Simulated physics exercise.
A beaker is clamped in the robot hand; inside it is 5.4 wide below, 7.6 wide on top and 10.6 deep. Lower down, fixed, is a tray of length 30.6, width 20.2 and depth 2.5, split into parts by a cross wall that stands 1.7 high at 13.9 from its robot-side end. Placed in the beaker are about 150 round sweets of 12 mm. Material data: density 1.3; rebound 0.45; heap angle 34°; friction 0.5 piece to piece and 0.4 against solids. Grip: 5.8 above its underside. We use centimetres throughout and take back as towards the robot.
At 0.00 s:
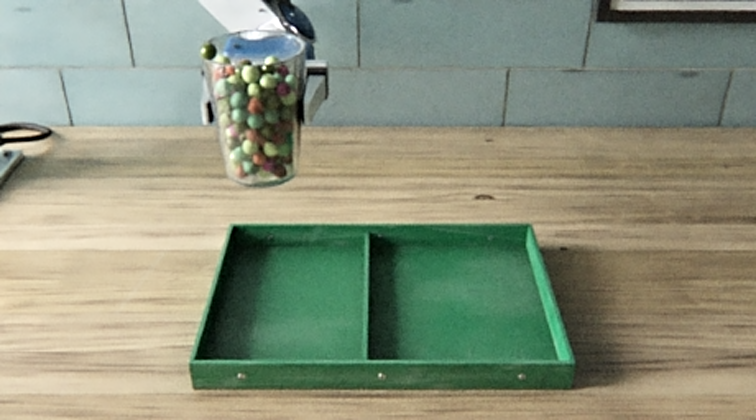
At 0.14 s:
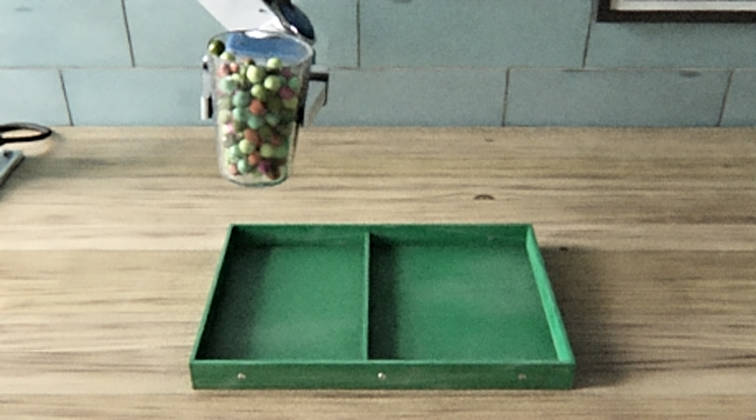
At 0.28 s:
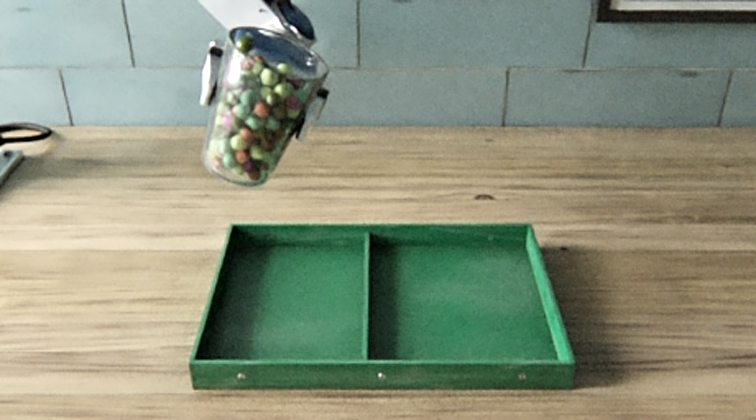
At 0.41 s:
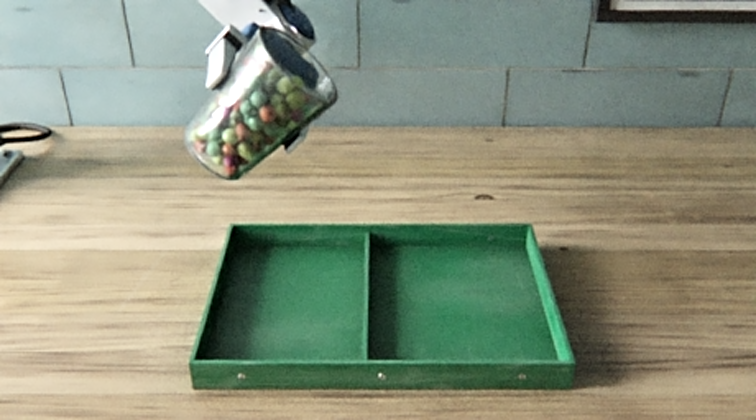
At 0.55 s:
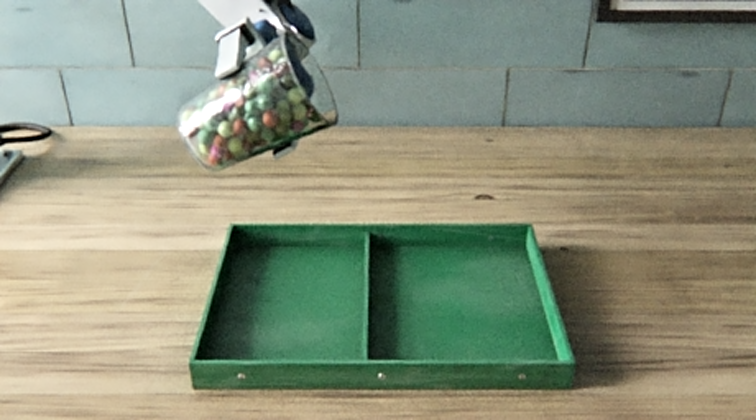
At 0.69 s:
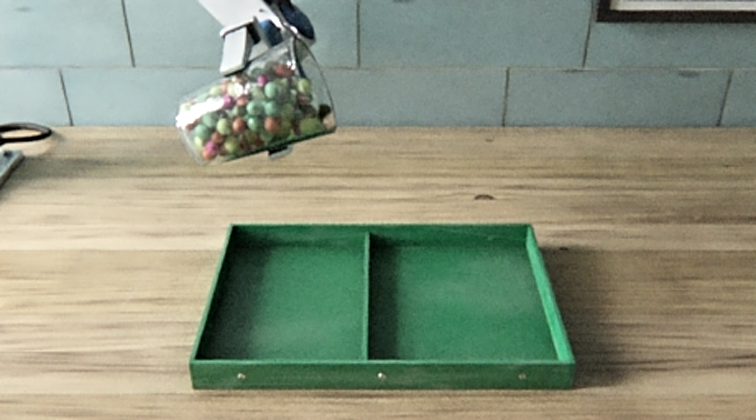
A robot hand steadily tilts a clear beaker of colourful round sweets above a green tray.
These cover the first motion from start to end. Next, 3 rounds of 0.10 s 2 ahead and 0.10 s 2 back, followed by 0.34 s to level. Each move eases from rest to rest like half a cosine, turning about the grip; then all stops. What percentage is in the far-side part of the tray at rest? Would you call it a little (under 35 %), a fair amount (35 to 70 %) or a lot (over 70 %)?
I would call it a little, under 35 %.
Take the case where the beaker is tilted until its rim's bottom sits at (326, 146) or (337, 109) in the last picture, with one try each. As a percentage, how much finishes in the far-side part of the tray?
Roughly 55 per cent, then roughly 5 per cent.
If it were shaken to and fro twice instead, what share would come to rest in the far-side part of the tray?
Roughly 10 percent.
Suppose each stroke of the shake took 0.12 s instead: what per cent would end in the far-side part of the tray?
Roughly 10 in a hundred.
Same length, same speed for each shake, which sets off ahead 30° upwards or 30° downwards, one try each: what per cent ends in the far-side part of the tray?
You'd get about 20 per cent with the first setting and about 5 per cent with the second.
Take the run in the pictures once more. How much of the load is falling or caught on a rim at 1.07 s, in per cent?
It amounts to roughly 3 in a hundred.
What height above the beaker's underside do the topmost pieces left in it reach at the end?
Around 9.5 cm above the underside.
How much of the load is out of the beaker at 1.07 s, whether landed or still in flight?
About 10 per cent.
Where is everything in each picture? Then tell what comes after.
The first picture shows beaker middle at (259, 113), level; upper third of the load around (255, 84), from x 210 to 295, top at y 50; 153 in the beaker.
The second picture shows beaker middle at (258, 113), tilted 6° forward; upper third of the load around (256, 85), from x 215 to 295, top at y 50.
The third picture shows beaker middle at (256, 113), tilted 23° forward; upper third of the load around (258, 86), from x 215 to 300, top at y 45.
The fourth picture shows beaker middle at (254, 112), tilted 44° forward; upper third of the load around (263, 89), from x 200 to 305, top at y 55.
The fifth picture shows beaker middle at (253, 111), tilted 61° forward; upper third of the load around (264, 91), from x 190 to 315, top at y 55.
The sixth picture shows beaker middle at (253, 110), tilted 67° forward; upper third of the load around (259, 91), from x 190 to 325, top at y 70; 153 in the beaker.
After 1.07 s, tilted 67° forward, highest piece 23 above the table; 137 in the beaker, 7 in the far-side part, 4 in the robot-side part, 5 in flight or on a rim.
After 1.44 s, tilted 39° forward, highest piece 23 above the table; 123 in the beaker, 20 in the far-side part, 7 in the robot-side part, 3 in flight or on a rim.
After 1.83 s, level, highest piece 24 above the table; 123 in the beaker, 23 in the far-side part, 7 in the robot-side part.
After 2.88 s, level, highest piece 24 above the table; 123 in the beaker, 23 in the far-side part, 7 in the robot-side part.
At rest, 123 in the beaker, 23 in the far-side part, 7 in the robot-side part. That is 15 % in the far-side part of the tray.
